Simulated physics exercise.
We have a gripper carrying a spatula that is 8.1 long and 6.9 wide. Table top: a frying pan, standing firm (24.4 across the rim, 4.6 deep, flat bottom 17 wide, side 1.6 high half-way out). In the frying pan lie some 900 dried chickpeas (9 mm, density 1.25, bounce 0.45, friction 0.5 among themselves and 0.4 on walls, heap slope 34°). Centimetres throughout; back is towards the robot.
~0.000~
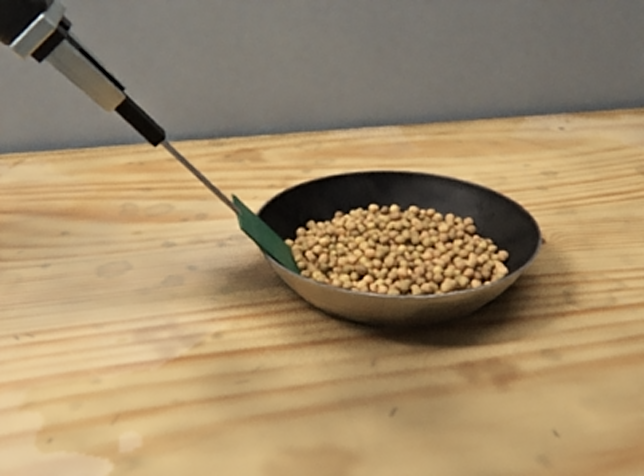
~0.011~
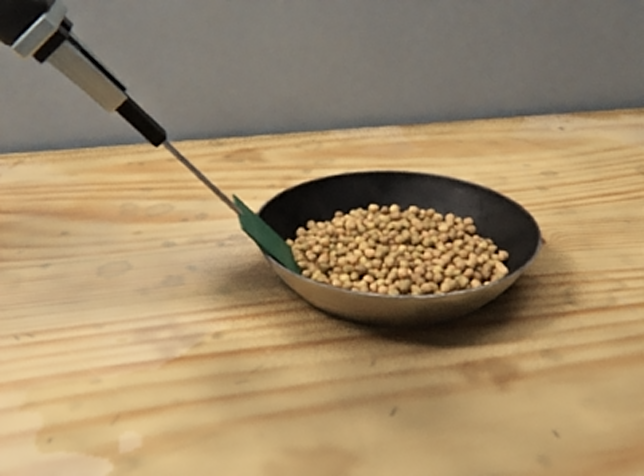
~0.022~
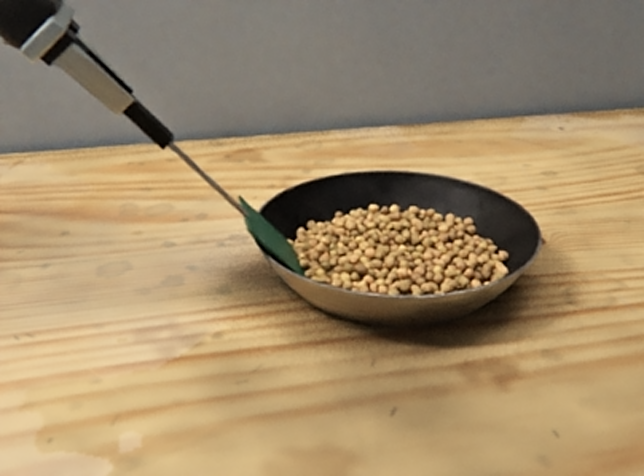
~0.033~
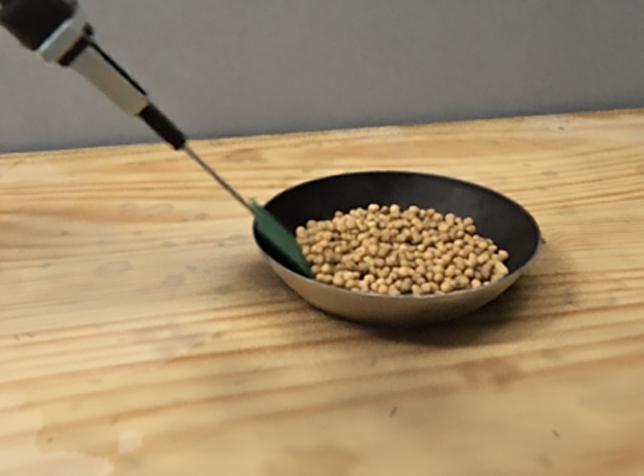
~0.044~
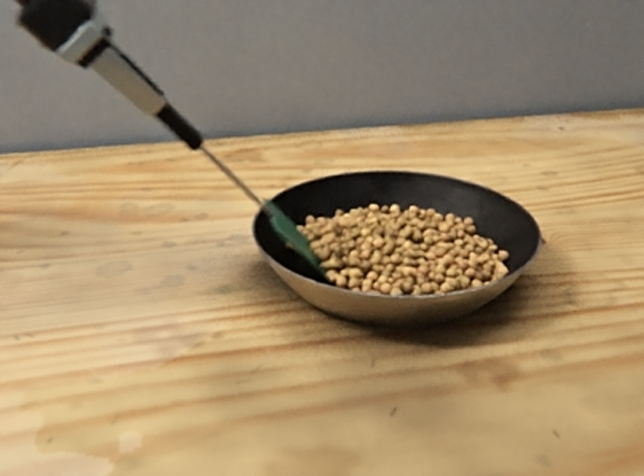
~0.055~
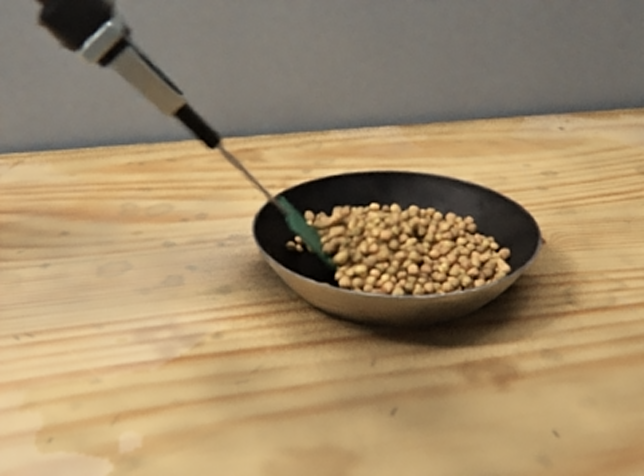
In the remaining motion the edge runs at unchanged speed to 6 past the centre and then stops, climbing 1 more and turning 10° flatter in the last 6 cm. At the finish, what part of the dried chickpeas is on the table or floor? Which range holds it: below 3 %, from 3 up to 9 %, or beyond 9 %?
The range from 3 up to 9 %.
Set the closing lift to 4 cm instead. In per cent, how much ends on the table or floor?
I'd reckon around 15 per cent.
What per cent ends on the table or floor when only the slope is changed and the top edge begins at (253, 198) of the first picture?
About 10 per cent.
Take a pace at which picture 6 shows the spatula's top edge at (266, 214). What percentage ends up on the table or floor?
Expect about 0 per cent there.
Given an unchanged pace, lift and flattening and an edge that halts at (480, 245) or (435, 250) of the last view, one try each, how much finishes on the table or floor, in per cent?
I'd say roughly 15 per cent, then roughly 0 per cent.
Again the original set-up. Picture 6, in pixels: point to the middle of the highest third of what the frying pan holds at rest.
Somewhere around (476, 227) in the last picture.
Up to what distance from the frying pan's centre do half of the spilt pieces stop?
About 22 centimetres.
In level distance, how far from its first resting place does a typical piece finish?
The value is roughly 3 cm.
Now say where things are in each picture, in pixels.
The first frame shows the spatula top edge at (236, 210), sloping 50°; upper third of the load around (393, 250), from x 290 to 505, top at y 210; 900 in the frying pan.
The second frame shows the spatula top edge at (237, 211), sloping 50°; upper third of the load around (393, 250), from x 290 to 505, top at y 210.
The third frame shows the spatula top edge at (243, 212), sloping 50°; upper third of the load around (393, 250), from x 290 to 505, top at y 210.
The fourth frame shows the spatula top edge at (255, 214), sloping 50°; upper third of the load around (387, 249), from x 290 to 505, top at y 210.
The fifth frame shows the spatula top edge at (271, 214), sloping 50°; upper third of the load around (385, 247), from x 290 to 505, top at y 210.
The sixth frame shows the spatula top edge at (286, 212), sloping 50°; upper third of the load around (384, 243), from x 290 to 505, top at y 210; 900 in the frying pan.
After 0.08 s, sloping 50°, highest piece 6 above the table; 900 in the frying pan.
After 0.11 s, sloping 47°, highest piece 8 above the table; 900 in the frying pan.
After 0.32 s, sloping 40°, highest piece 6 above the table; 853 in the frying pan, 41 on the table or floor, 6 on the blade or in flight.
After 1.37 s, sloping 40°, highest piece 5 above the table; 852 in the frying pan, 48 on the table or floor.
In the end, 852 in the frying pan, 48 on the table or floor. That is 5 % on the table or floor.
